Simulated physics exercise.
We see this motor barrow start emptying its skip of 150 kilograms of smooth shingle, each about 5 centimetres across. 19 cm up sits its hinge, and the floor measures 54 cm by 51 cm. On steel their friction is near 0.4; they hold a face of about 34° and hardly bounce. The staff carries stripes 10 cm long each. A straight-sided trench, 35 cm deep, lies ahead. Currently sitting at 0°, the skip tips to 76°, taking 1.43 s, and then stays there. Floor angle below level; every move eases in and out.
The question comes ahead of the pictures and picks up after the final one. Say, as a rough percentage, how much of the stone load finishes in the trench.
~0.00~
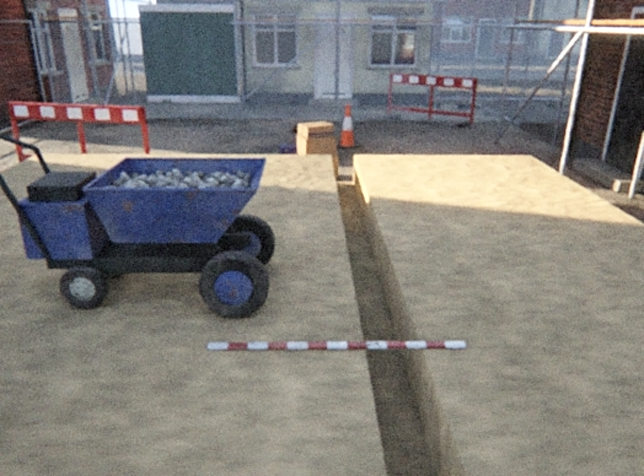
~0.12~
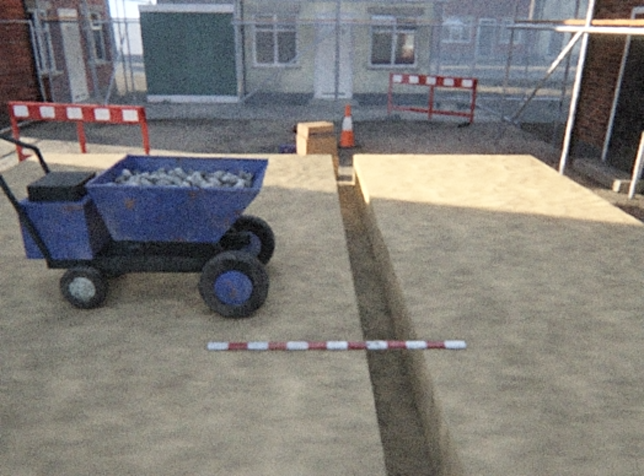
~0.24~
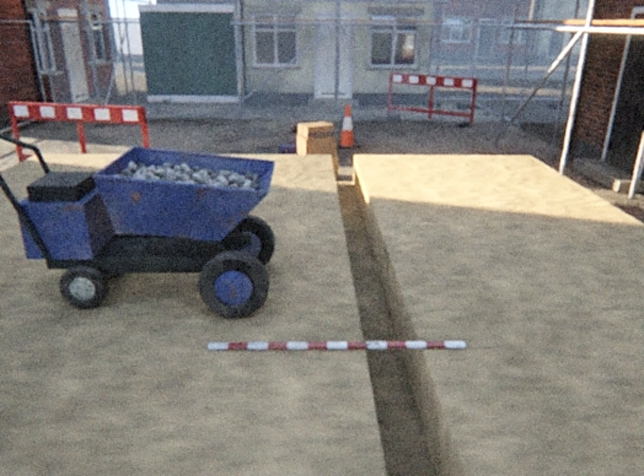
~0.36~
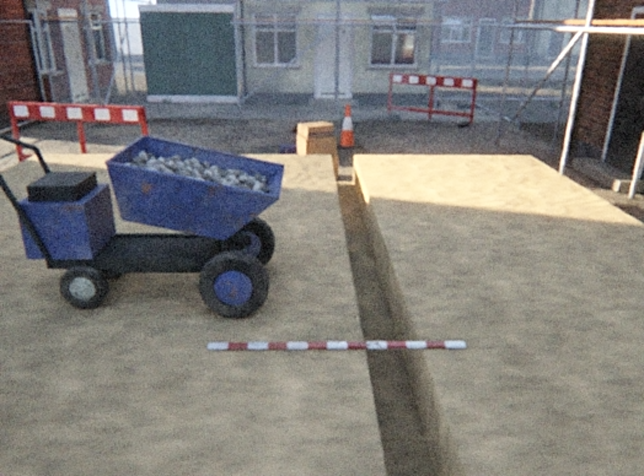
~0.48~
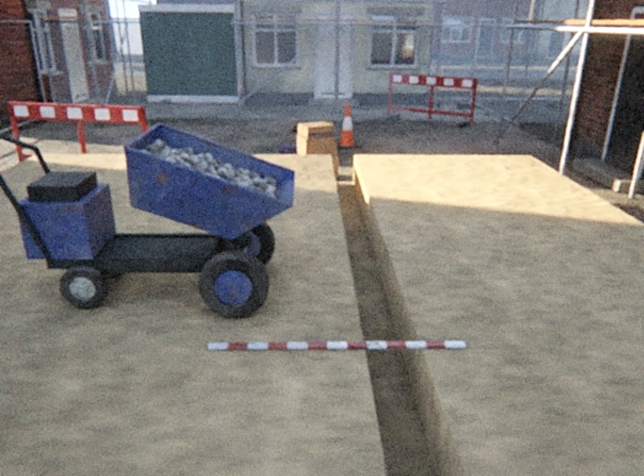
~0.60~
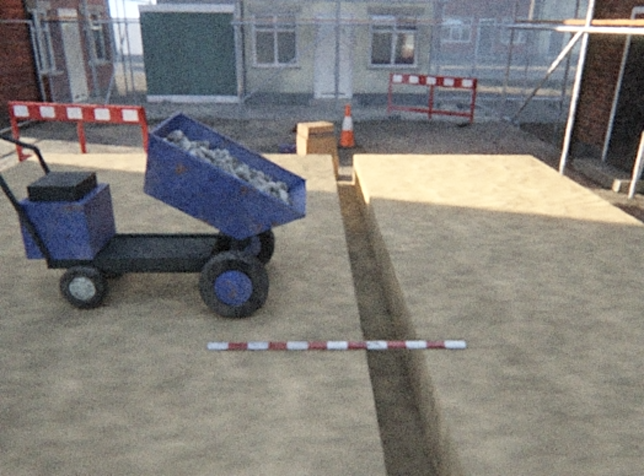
Roughly 98 out of 100.
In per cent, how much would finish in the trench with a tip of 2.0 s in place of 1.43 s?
With that timing, about 100 per cent.
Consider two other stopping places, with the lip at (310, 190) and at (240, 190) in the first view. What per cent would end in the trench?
Roughly 40 percent for the first, and 85 percent for the second.
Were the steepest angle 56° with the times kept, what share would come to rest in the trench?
It would be close to 60 percent.
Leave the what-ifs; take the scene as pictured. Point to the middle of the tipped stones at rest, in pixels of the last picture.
Their centre sits close to (378, 322).
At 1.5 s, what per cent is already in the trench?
About 60 per cent by then.
After 1.1 s the floor is at 64°; 98 % in the skip, 2 % short of the trench; the foremost stones are at (351, 246).
After 1.5 s the floor is at 76°; 35 % in the skip, 3 % short of the trench, 61 % in the trench, 1 % past the trench; the foremost stones are at (425, 292).
After 1.9 s the floor is at 76°; 9 % in the skip, 3 % short of the trench, 86 % in the trench, 2 % past the trench; the foremost stones are at (459, 291).
After 3.8 s the floor is at 76°; 0 % in the skip, 1 % short of the trench, 98 % in the trench, 2 % past the trench; the foremost stones are at (467, 285).
